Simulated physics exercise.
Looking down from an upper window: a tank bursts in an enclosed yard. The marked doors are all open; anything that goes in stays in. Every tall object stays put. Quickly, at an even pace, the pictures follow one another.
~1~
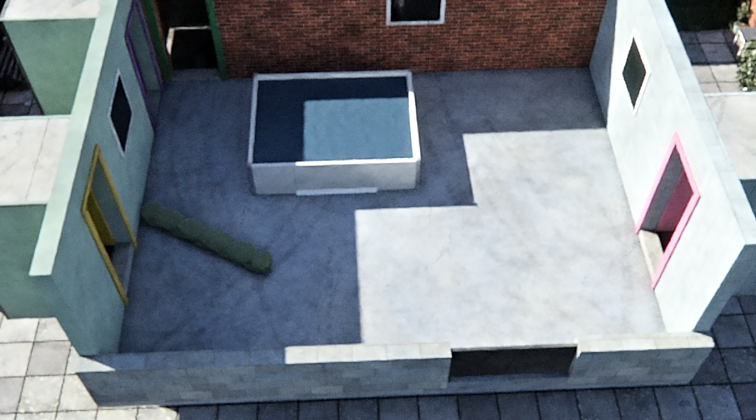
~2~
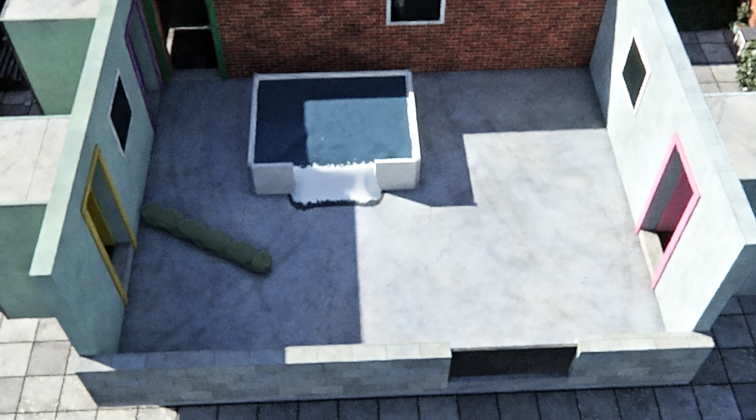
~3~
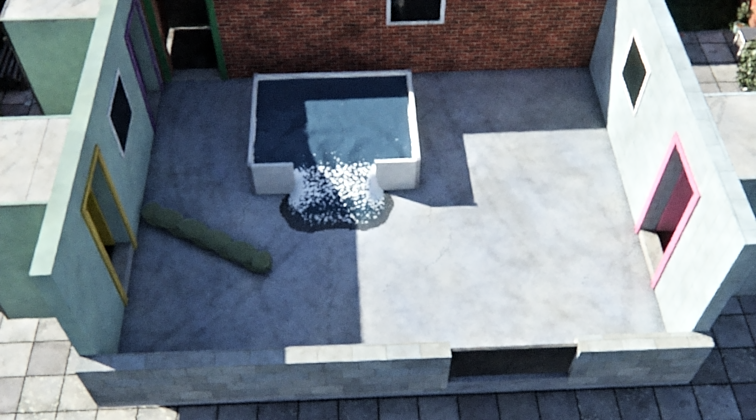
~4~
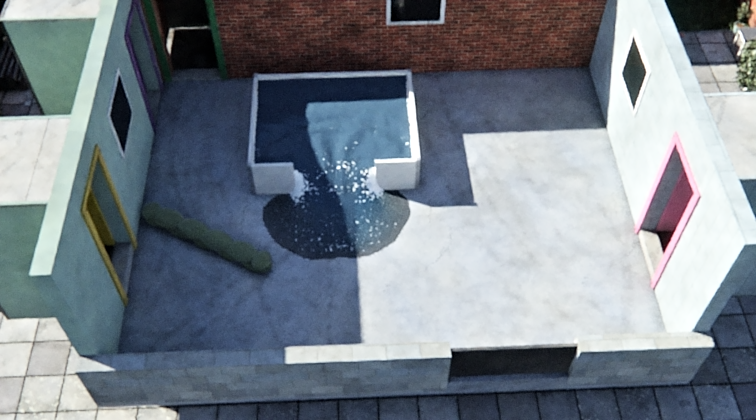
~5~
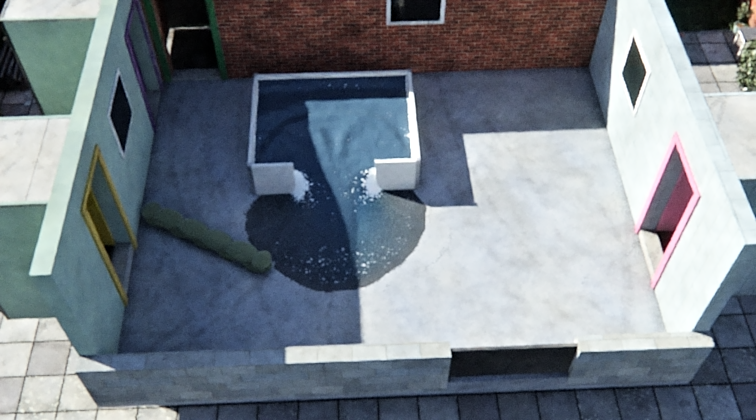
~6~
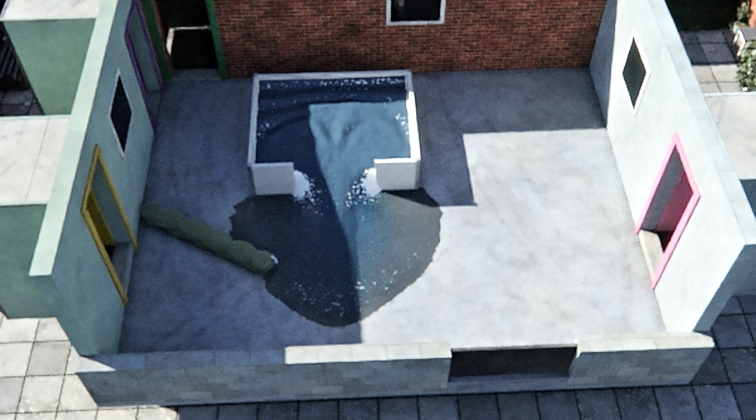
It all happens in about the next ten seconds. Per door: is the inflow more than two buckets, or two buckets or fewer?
Purple door - two or fewer; yellow door - two or fewer; pink door - two or fewer; green door - two or fewer.
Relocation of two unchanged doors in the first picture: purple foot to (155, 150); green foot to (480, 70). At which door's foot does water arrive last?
Answer: The green one.
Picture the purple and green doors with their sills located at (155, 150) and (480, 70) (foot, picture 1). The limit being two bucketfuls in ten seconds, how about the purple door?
Result for purple: It ends up below.
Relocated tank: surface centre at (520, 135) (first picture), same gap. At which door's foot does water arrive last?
Answer - the one in green.
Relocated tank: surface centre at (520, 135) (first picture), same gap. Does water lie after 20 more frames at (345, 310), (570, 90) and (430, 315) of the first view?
Well, in the order you listed them, they'd be reached by the flood, unreached and reached by the flood.
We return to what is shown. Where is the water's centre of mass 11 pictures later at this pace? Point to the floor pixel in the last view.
Estimate: (338, 211).
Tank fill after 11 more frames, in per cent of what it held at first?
I make it 58 per cent.
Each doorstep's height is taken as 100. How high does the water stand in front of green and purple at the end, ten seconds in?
Estimate, in order: 50 and 90 percent.
A moment on, water covers 25 % of the floor; the purple door not reached, the yellow door not reached, the pink door not reached, the green door not reached.
Next, water covers 35 % of the floor; the purple door not reached, the yellow door not reached, the pink door not reached, the green door not reached.
Then, water covers 50 % of the floor; the purple door not reached, the yellow door wet at the sill, nothing in, the pink door wet at the sill, nothing in, the green door not reached.
Later, water covers 70 % of the floor; the purple door wet at the sill, nothing in, the yellow door wet at the sill, nothing in, the pink door wet at the sill, nothing in, the green door wet at the sill, nothing in.
In the end, water covers 95 % of the floor; the purple door under two buckets in, the yellow door wet at the sill, nothing in, the pink door wet at the sill, nothing in, the green door wet at the sill, nothing in.
